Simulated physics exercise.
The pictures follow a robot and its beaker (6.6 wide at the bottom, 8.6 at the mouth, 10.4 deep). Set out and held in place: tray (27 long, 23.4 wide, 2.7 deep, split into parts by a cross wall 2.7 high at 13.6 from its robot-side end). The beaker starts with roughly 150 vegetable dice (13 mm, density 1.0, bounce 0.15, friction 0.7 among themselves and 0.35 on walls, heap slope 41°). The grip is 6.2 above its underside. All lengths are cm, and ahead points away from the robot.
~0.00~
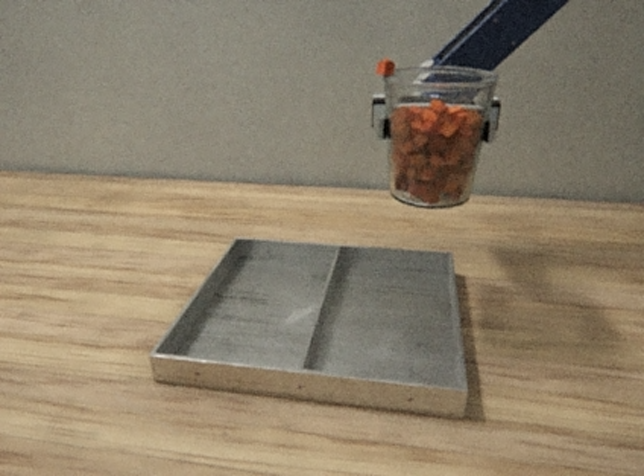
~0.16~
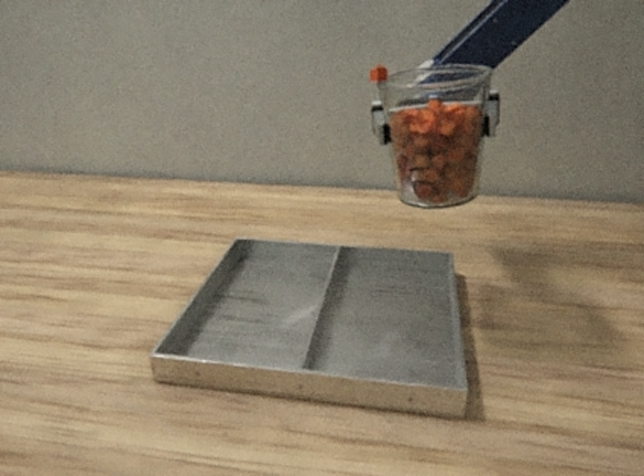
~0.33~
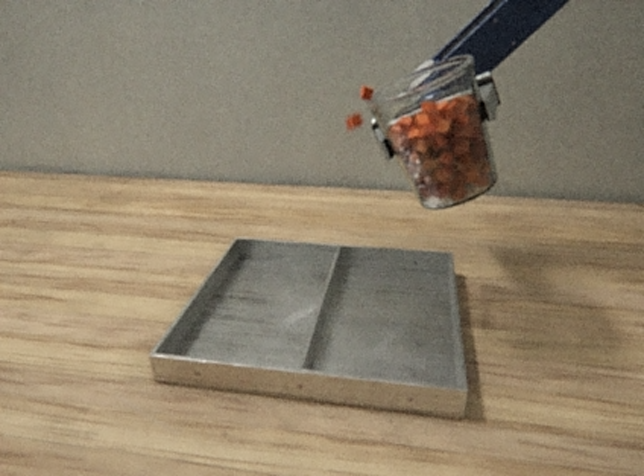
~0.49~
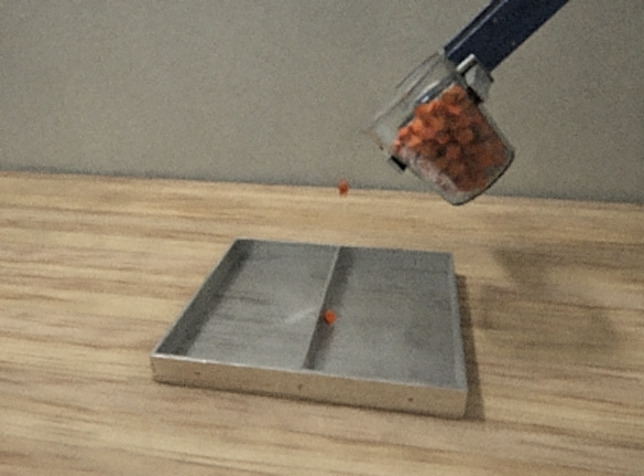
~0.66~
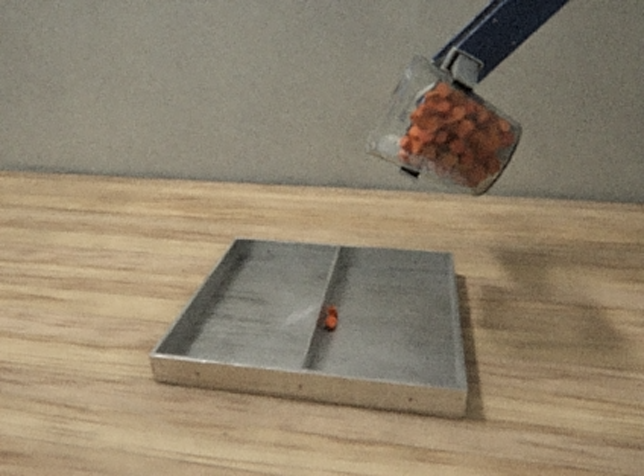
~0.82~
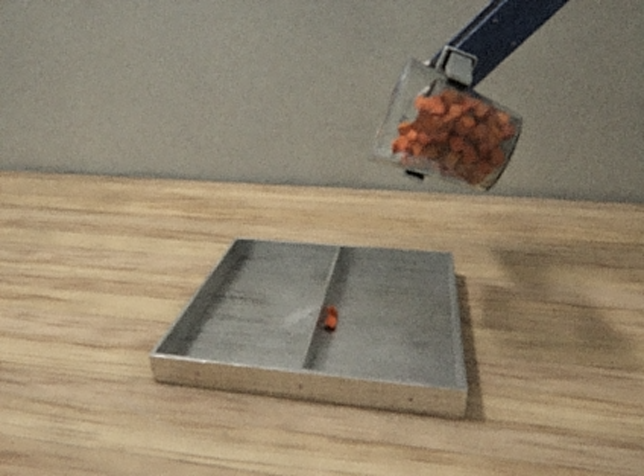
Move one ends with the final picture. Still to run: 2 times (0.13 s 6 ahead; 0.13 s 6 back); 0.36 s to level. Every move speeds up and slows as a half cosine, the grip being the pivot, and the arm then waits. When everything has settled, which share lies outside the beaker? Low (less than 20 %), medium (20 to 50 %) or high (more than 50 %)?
Answer: High; more than 50 % of the vegetable dice finish outside the beaker.
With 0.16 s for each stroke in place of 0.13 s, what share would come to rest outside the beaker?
In that case some 40 per cent.
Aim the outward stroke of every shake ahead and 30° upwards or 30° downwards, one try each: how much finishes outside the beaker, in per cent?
About 80 and 20 per cent.
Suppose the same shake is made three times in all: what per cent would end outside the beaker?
Then about 70 per cent.
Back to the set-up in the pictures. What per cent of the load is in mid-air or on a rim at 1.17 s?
Roughly 15 per cent.
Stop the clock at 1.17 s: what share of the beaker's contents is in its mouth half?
Some 35 per cent.
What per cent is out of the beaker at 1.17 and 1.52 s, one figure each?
In turn: 40, 60.
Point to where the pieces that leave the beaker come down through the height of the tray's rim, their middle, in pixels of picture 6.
Near (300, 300).
After 1.17 s, tilted 70° forward, highest piece 23 above the table; 90 in the beaker, 29 in the far-side part, 6 in the robot-side part, 1 on the table or floor, 22 in flight or on a rim.
After 1.52 s, tilted 34° forward, highest piece 23 above the table; 58 in the far-side part, 56 in the beaker, 31 in the robot-side part, 2 on the table or floor, 1 in flight or on a rim.
After 1.90 s, level, highest piece 22 above the table; 58 in the far-side part, 56 in the beaker, 32 in the robot-side part, 2 on the table or floor.
After 2.95 s, level, highest piece 22 above the table; 58 in the far-side part, 56 in the beaker, 32 in the robot-side part, 2 on the table or floor.
At rest, 58 in the far-side part, 56 in the beaker, 32 in the robot-side part, 2 on the table or floor. That is 62 % outside the beaker.
